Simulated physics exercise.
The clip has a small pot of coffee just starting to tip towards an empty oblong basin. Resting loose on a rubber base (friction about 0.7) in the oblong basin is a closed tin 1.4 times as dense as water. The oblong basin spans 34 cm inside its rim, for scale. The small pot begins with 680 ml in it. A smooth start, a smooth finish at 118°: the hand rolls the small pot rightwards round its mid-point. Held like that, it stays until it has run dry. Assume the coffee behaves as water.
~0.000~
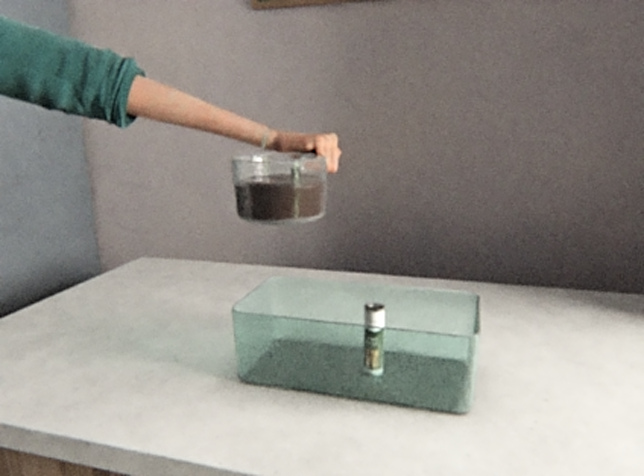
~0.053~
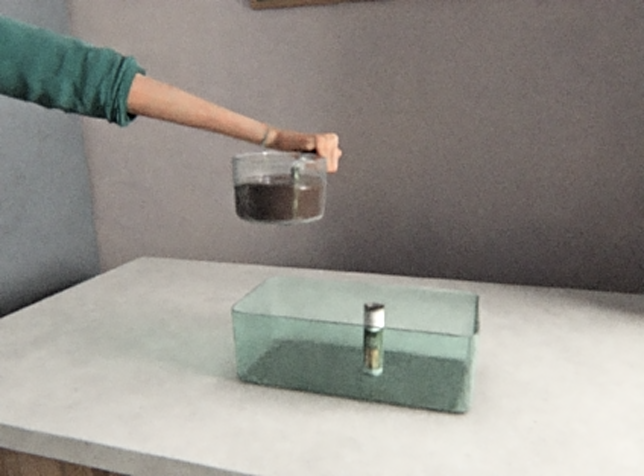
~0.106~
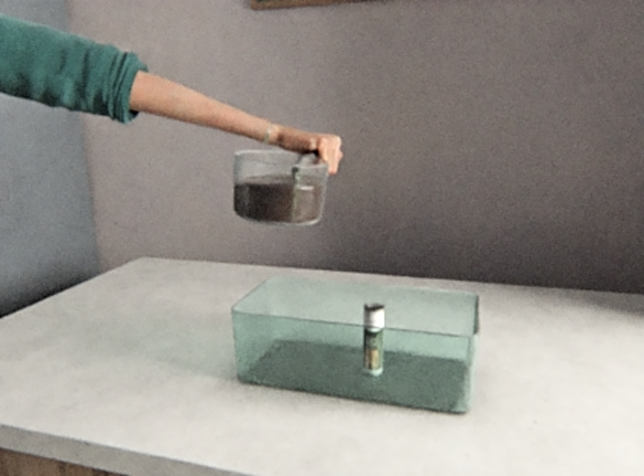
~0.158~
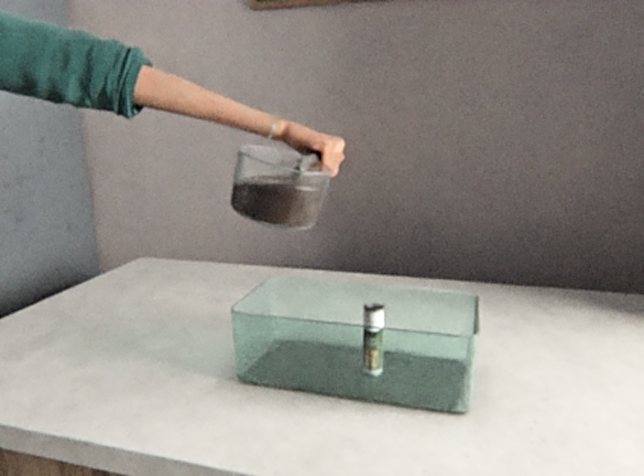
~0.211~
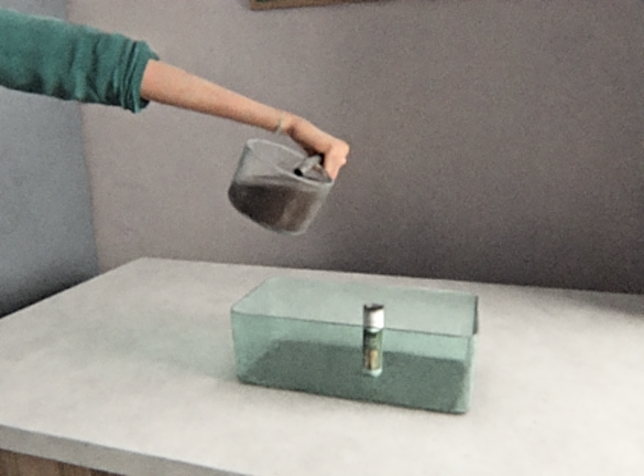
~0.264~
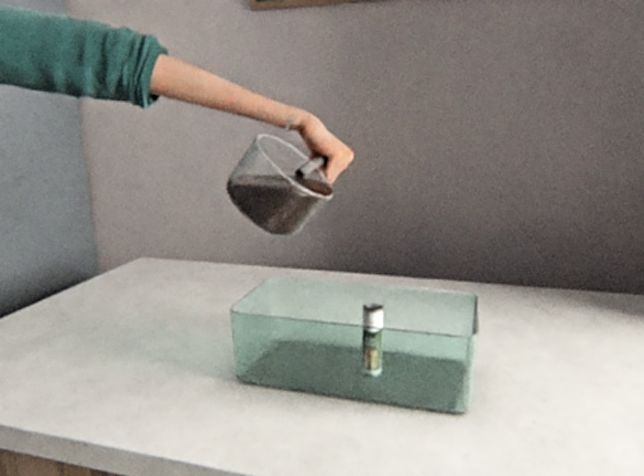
A hand in a green sleeve tilting a clear pot of dark liquid rightwards above a green oblong basin on a pale table.
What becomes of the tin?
The tin is knocked over.
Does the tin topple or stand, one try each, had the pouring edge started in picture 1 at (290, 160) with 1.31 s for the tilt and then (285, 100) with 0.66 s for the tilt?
Run one: It does not tip. Run two: It does not tip.
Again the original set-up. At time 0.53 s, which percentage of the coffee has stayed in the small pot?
About 28 per cent.
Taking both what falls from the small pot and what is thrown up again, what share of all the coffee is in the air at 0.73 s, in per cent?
Close to 10 per cent.
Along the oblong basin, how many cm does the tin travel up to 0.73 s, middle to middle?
Roughly 2 cm.
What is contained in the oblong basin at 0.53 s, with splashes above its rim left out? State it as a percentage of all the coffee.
Near 24 in a hundred.
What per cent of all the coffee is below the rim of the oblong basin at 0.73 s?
88 %, more or less.
By 0.53 s the tilt is 108° and 27 per cent is still to pour; the tin stands where it began.
By 0.73 s the tilt is 118° and 3 per cent is still to pour; the tin leans 8°.
By 0.94 s the tilt is 118° and 0 per cent is still to pour; the tin leans 57°.
By 1.16 s the tilt is 118° and 0 per cent is still to pour; the tin lies on its side.
At rest the tin lies on its side.
